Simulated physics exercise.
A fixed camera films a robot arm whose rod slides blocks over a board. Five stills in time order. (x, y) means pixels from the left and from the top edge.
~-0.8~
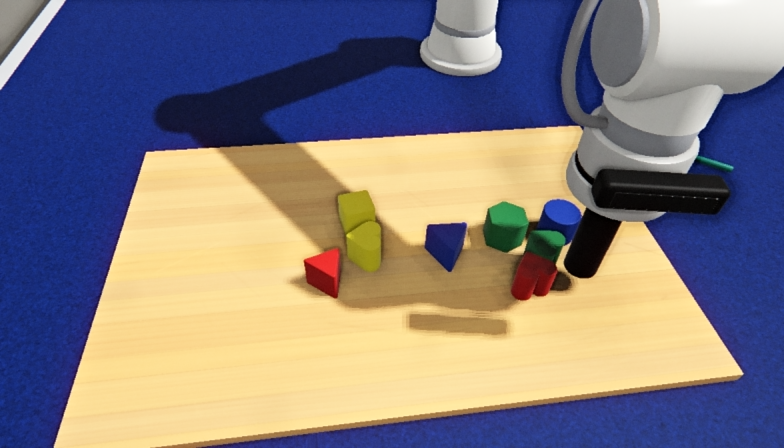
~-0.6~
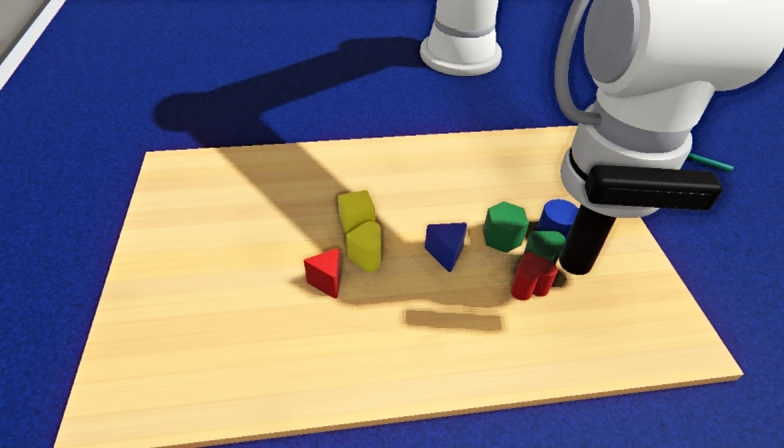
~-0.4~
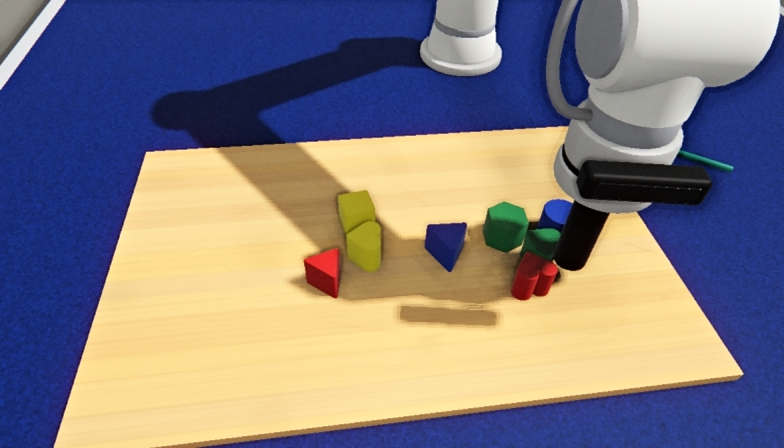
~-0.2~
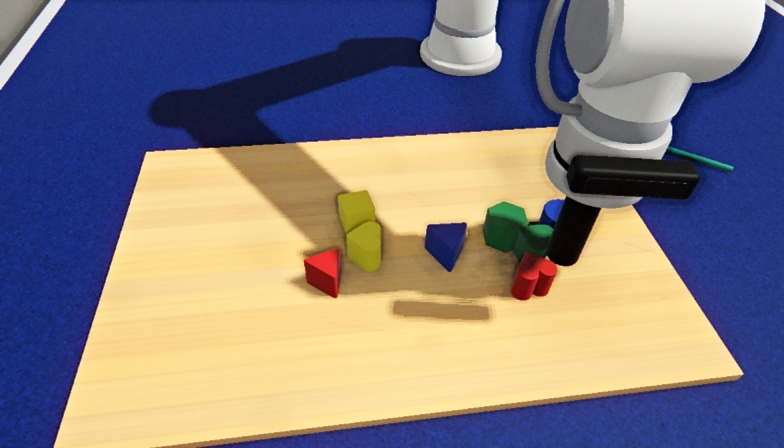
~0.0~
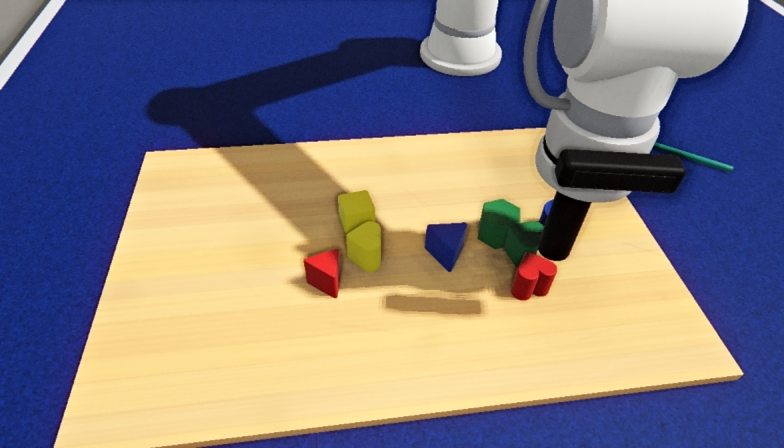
A pale wooden board lies on a deep blue surface, seen from above at an angle by a still camera. Two yellow blocks and a red one sit left of centre, a blue triangular block in the middle, and green, blue and red pieces cluster at right beside a white robot arm's black rod. The arm moves the rod slightly left and away, nudging the smaller green piece toward its larger green neighbour.
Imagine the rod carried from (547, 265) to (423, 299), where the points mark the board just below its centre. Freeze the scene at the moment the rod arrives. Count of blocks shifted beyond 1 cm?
Looking at the path, I think two of the blocks end up more than 1 cm away.
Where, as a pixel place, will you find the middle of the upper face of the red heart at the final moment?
At pixel (522, 280).
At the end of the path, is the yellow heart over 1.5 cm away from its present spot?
No, that is not what happens.
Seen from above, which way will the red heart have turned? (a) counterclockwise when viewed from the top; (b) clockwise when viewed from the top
(a)
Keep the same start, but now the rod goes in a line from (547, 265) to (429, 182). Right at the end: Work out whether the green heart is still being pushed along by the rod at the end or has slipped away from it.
The block lies off to the side or behind.
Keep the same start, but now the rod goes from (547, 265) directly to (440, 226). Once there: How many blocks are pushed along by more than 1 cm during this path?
It displaces three or more.
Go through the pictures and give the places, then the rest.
The first picture shows tip of the rod at (580, 266), middles of tops, yellow heart at (367, 235), blue triangular piece at (449, 232), green heart at (548, 241), red heart at (536, 266).
The second picture shows rod at (575, 263), nothing pushed.
The third picture shows rod at (569, 259), green heart at (545, 239).
The fourth picture shows rod at (562, 255), green heart at (538, 235).
The fifth picture shows rod at (553, 250), yellow heart at (367, 235), blue triangular piece at (449, 232), green heart at (529, 232), red heart at (536, 266).
The first path, step by step. One third of the way, rod at (510, 261); green heart at (493, 235), turned 25° clockwise; red heart at (523, 278), turned 35° anticlockwise.
Two thirds of the way, rod at (468, 272); green heart at (487, 236), turned 55° clockwise; red heart at (522, 280), turned 45° anticlockwise.
At the end, rod at (425, 284); yellow heart unmoved; blue triangular piece unmoved; green heart at (487, 236), turned 55° clockwise; red heart at (522, 280), turned 45° anticlockwise.
